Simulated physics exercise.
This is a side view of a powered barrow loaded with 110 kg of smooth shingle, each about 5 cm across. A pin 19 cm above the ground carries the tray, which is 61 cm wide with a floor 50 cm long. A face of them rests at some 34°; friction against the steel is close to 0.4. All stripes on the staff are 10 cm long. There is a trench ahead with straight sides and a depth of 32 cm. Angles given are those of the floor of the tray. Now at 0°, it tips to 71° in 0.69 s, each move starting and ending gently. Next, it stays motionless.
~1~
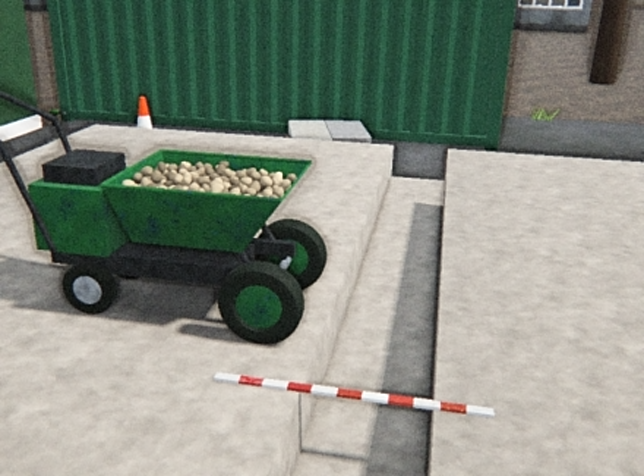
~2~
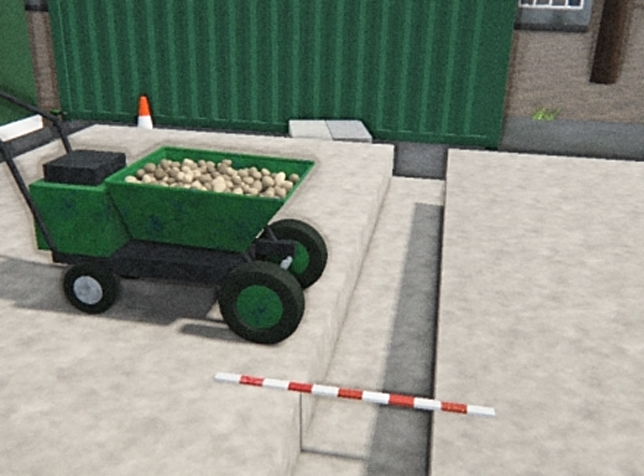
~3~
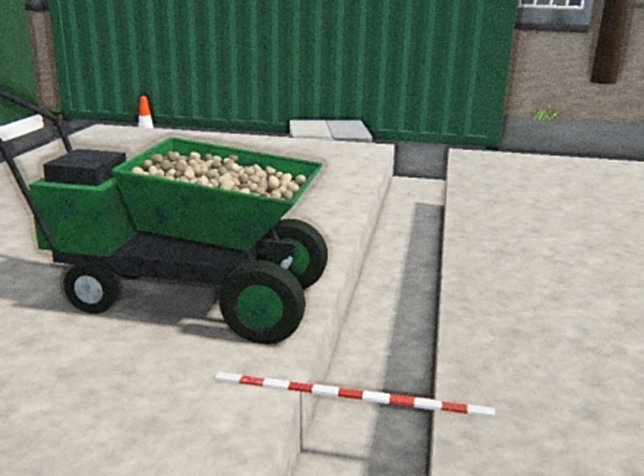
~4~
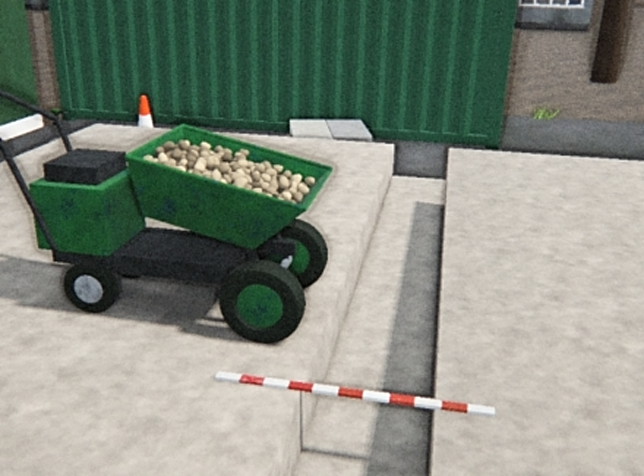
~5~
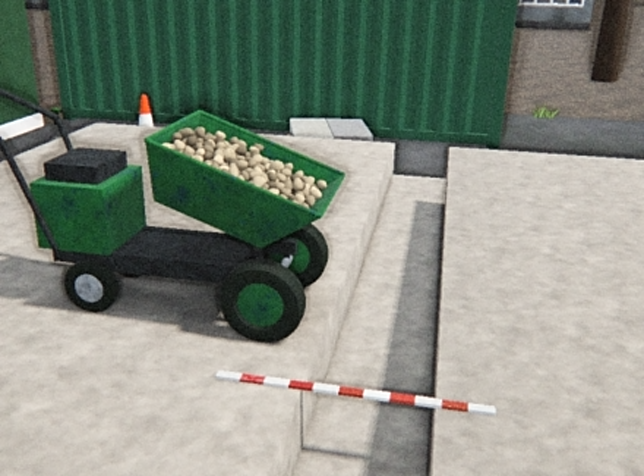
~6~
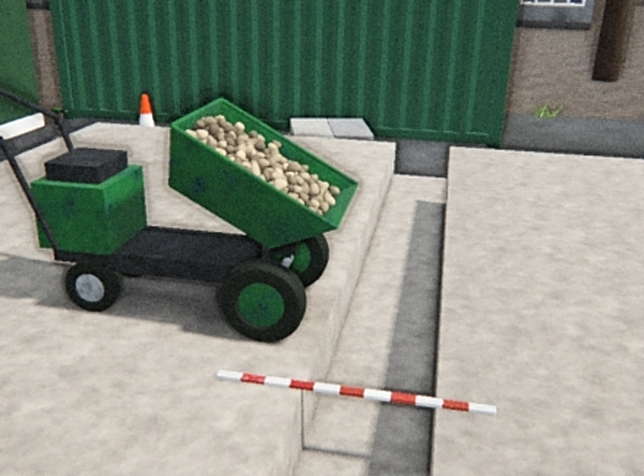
Green tray of a powered barrow loaded with smooth stones tilting steadily forward to the right, its rear rising beside a trench.
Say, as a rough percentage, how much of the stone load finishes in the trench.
Roughly 52 out of 100.
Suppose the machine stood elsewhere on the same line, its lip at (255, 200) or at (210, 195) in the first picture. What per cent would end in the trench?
80 %, then 100 %.
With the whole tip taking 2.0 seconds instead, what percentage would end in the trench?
Something close to 80 per cent.
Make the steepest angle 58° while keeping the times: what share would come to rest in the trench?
Then roughly 50 percent.
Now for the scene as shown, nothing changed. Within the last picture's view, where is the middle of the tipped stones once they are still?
Somewhere near pixel (432, 365).
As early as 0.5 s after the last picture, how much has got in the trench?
Around 25 per cent of it.
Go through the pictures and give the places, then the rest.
In the first picture, the tray is at 0°, its lip at (281, 201); the top of the load is at (224, 173).
In the second picture, the tray is at 2°, its lip at (285, 202); the top of the load is at (211, 171).
The third picture shows lip at (294, 204), floor tilted 6°, highest stones at (182, 162).
The fourth picture shows lip at (306, 209), floor tilted 12°, highest stones at (184, 151).
The fifth picture shows lip at (321, 217), floor tilted 20°, highest stones at (194, 136).
In the sixth picture, the tray is at 29°, its lip at (337, 228); the top of the load is at (215, 125).
Then, 0.2 s after the last picture the floor is at 60°, 100 % in the tray; the foremost stones are at (371, 249).
Then, 0.5 s after the last picture the floor is at 71°, 63 % in the tray, 27 % in the trench, 10 % past the trench; the foremost stones are at (472, 334).
Then, 0.8 s after the last picture the floor is at 71°, 14 % in the tray, 38 % in the trench, 48 % past the trench; the foremost stones are past the picture's edge.
Then, 2.8 s after the last picture the floor is at 71°, 0 % in the tray, 52 % in the trench, 48 % past the trench; the foremost stones are past the picture's edge.
